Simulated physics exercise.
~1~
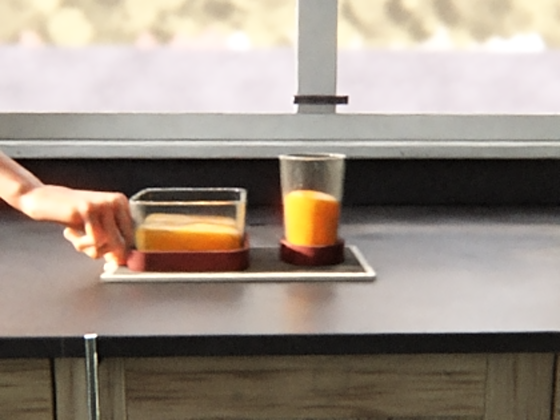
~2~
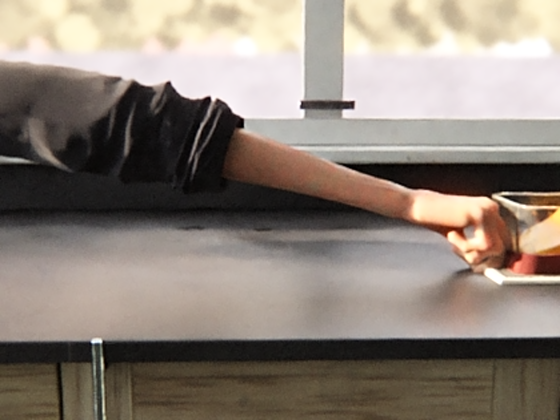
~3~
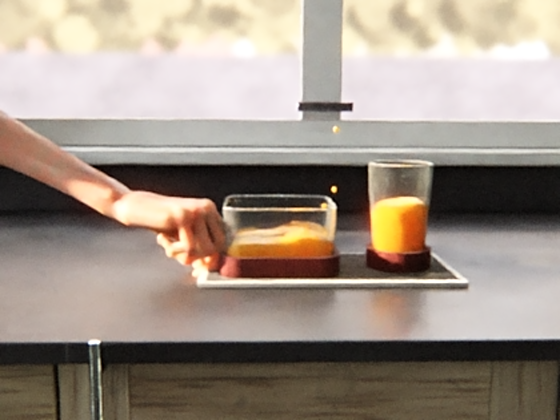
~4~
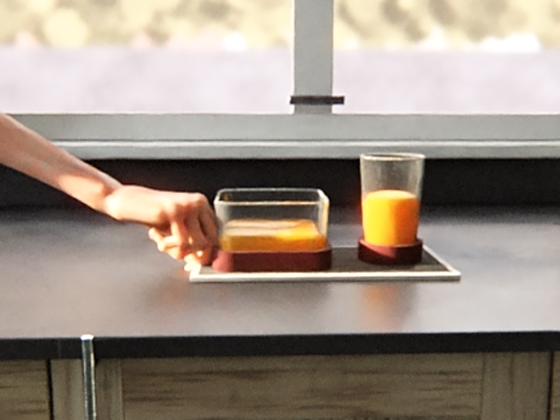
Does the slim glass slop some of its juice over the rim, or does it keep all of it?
The slim glass keeps all of its juice, and its level looks about the same at the end as it did at the start.
